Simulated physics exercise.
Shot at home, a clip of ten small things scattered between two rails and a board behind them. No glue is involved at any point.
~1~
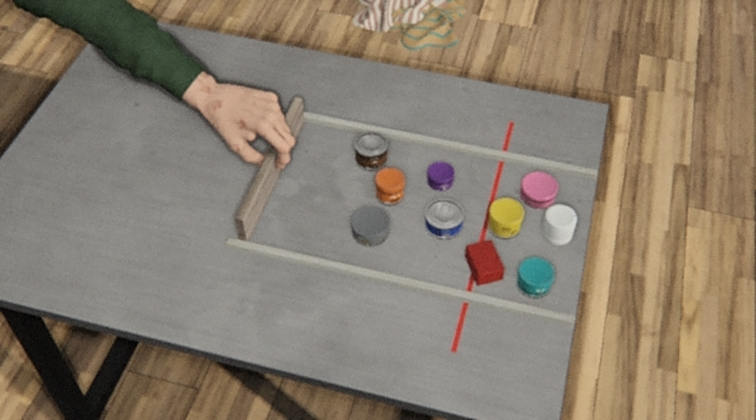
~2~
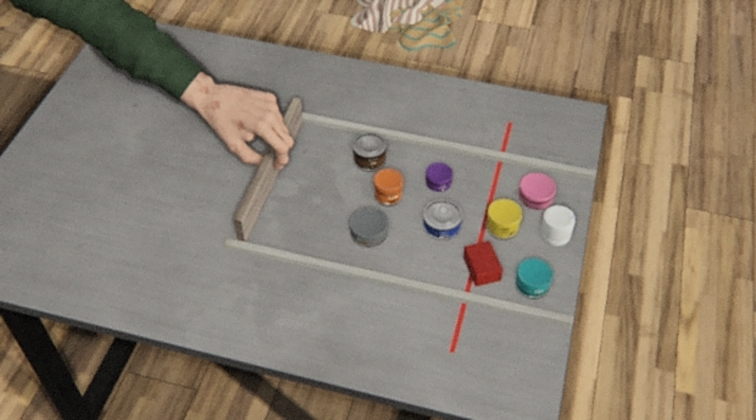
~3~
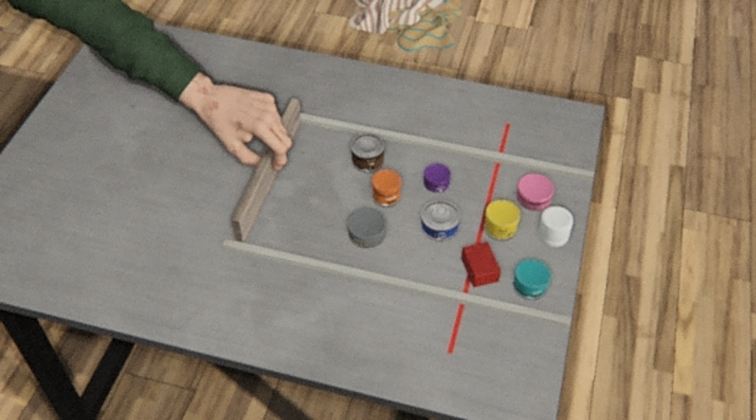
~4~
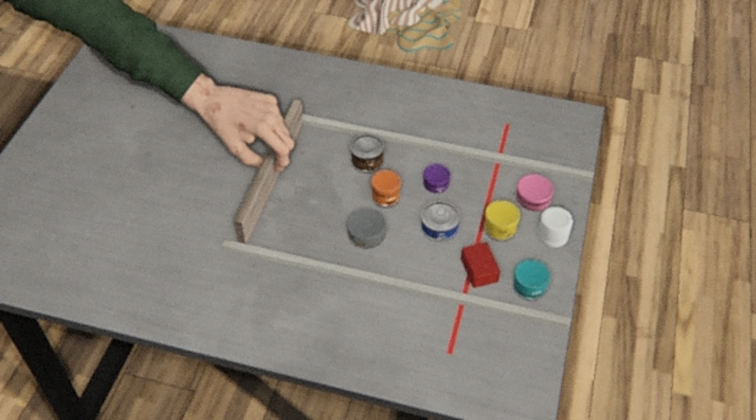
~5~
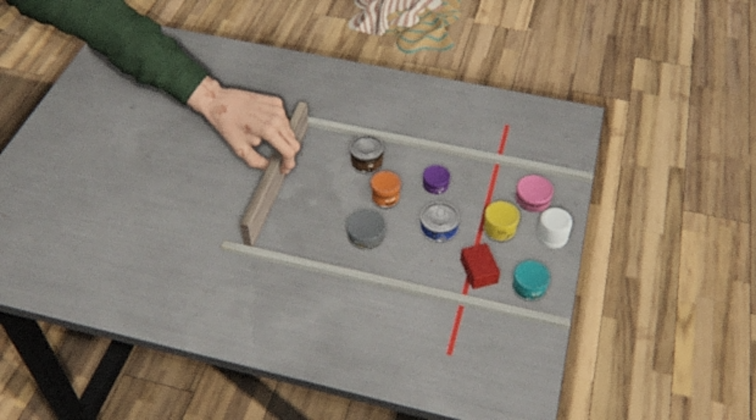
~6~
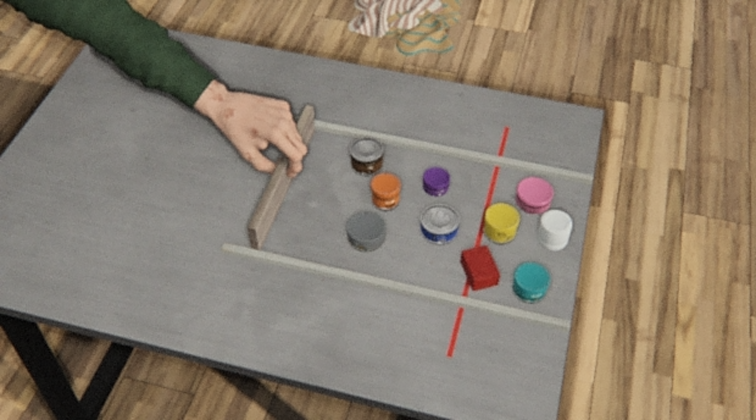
In the video, a hand rests on a wooden board between two pale rails on a gray table, then moves it slightly right toward small colorful tubs and a red block scattered around a red line, which stay in place.
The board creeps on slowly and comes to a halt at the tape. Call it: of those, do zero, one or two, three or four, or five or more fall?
Zero fall.
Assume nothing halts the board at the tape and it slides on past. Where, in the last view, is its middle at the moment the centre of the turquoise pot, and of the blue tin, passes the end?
Middle: Roughly (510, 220); roughly (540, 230).
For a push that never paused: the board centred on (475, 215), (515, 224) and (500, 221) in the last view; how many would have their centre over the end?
0, 2 and 1.
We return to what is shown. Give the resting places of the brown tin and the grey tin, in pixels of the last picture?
Close to (509, 186); the other close to (493, 261).
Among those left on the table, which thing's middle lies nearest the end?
The white lid is foremost.
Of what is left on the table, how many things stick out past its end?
You'd get 1.
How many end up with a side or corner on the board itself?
The count in contact is 3.
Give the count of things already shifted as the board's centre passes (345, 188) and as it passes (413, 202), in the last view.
At the one place 1, at the other 5.
A little later, none off yet; white lid at rest near (554, 230); turquoise pot at rest near (531, 283); pink tub at rest near (534, 196).
When it is over, the number that fall off is zero.
